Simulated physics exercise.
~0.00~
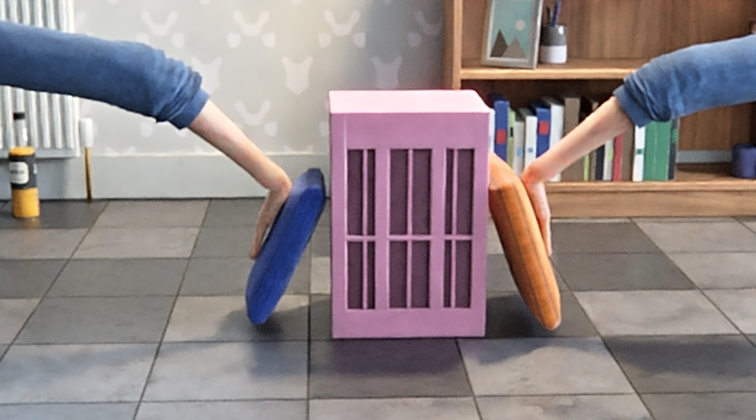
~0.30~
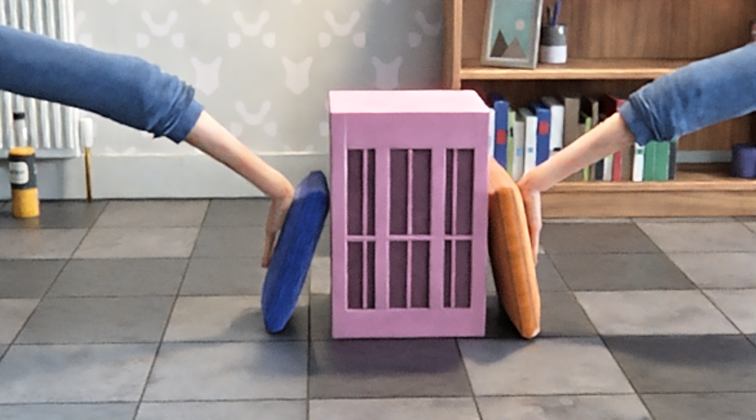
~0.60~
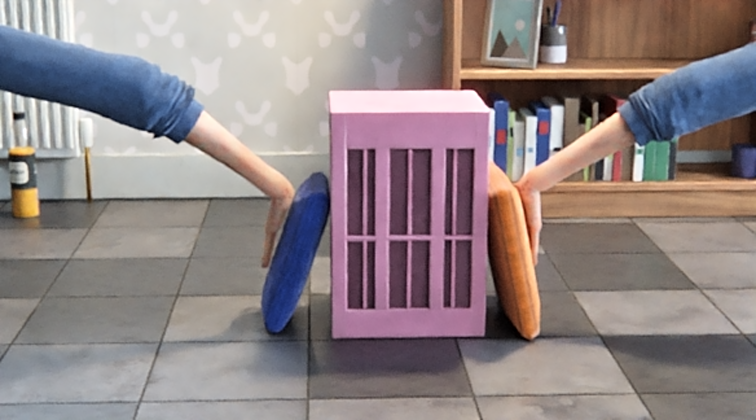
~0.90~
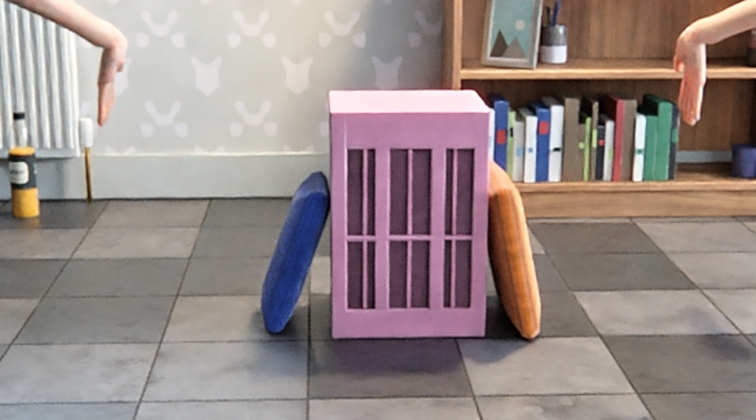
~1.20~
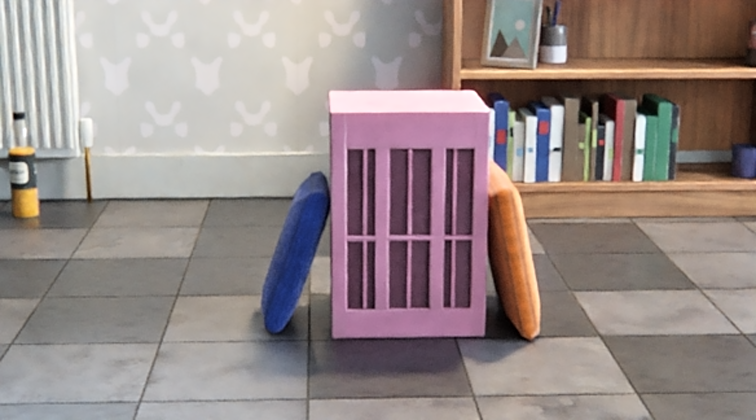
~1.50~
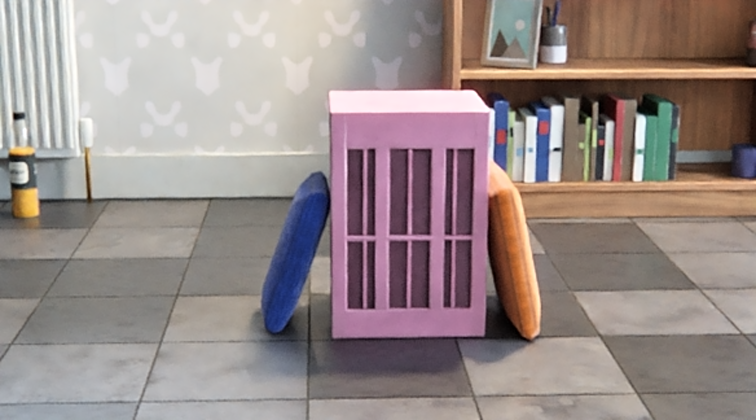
Two hands leaning a blue cushion and an orange cushion against a pink crate, then withdrawing as both stay propped up.
